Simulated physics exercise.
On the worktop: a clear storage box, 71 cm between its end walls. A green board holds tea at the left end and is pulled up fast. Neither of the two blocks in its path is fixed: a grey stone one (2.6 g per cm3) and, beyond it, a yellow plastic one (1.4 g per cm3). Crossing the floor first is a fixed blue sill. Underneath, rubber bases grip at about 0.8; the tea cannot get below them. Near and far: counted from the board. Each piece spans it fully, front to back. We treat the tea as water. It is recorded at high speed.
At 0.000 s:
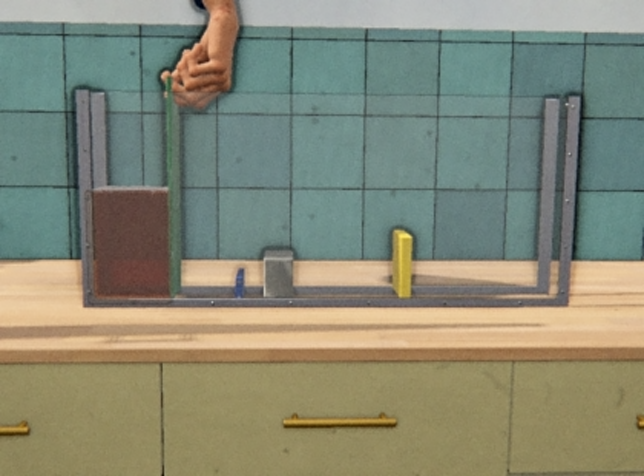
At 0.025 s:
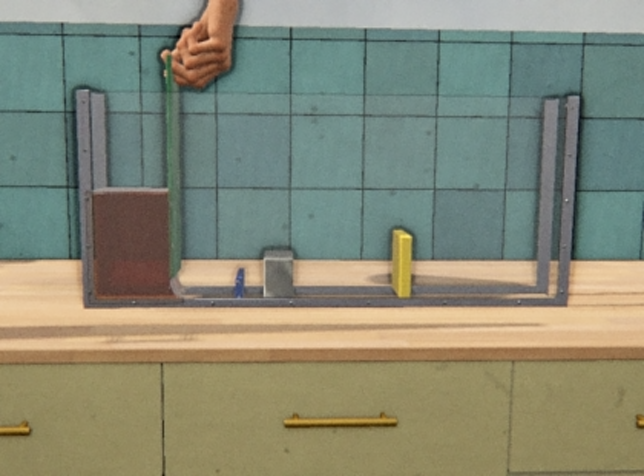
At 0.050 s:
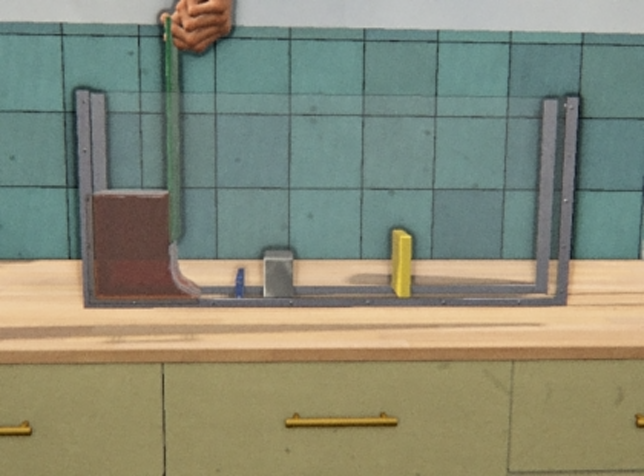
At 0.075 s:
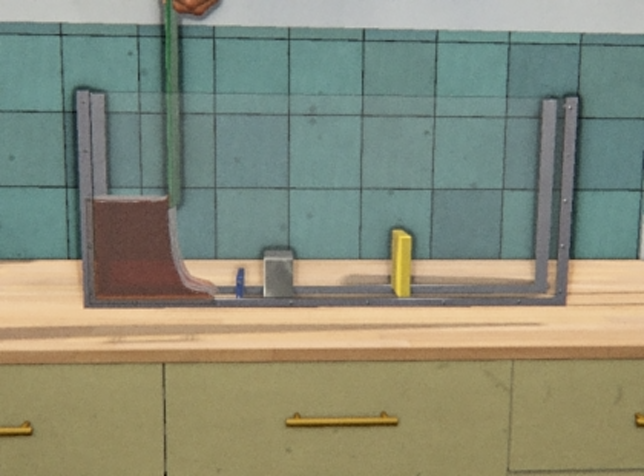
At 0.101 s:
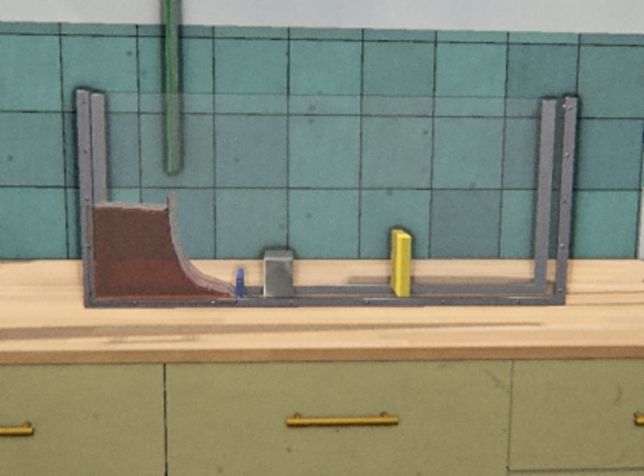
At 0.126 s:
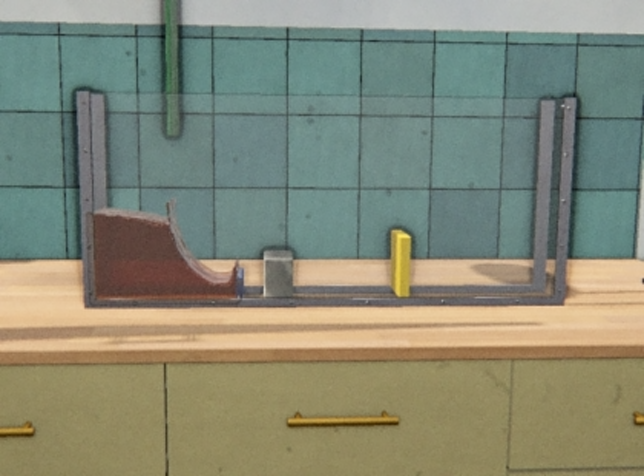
At first, a hand grips a green board holding brown liquid at the left end of a clear box on a worktop. The hand pulls the board upward and out of view, and the liquid slumps rightward beneath it, its front reaching a small blue piece before the grey and yellow blocks.
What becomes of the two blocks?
Outcome: My guess is the near block never tips. My guess is the far block gets tipped.
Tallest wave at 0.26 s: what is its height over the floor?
Roughly 18.5 cm up.
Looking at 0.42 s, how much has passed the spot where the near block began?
Around 26 %.
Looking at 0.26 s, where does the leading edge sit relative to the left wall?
It has got out to near 34 cm from the left end.
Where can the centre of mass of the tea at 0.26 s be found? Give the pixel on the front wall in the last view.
I'd put it somewhere about (190, 266) in that last view.
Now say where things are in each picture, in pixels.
In the first frame, level at the left end (97, 192); front at (169, 297); board bottom (172, 297); the near block's top is at (279, 261); the far block's top is at (407, 240).
In the second frame, level at the left end (97, 193); front at (181, 297); board bottom (172, 277).
In the third frame, level at the left end (97, 196); front at (196, 297); board bottom (171, 242).
In the fourth frame, level at the left end (98, 201); front at (213, 297); board bottom (171, 206).
In the fifth frame, level at the left end (98, 208); front at (232, 297); board bottom (170, 171).
In the sixth frame, level at the left end (98, 216); front at (235, 297); the board is clear; the near block's top is at (279, 261); the far block's top is at (406, 240).
By 0.26 s the front has run 34 cm from the left wall, the near block is upright and the far block is upright.
By 0.42 s the near block is upright and the far block leans 18°.
By 0.68 s the near block is upright and the far block lies flat.
At rest the near block is upright and the far block lies flat; 16 per cent of the tea is past where the far block first stood.
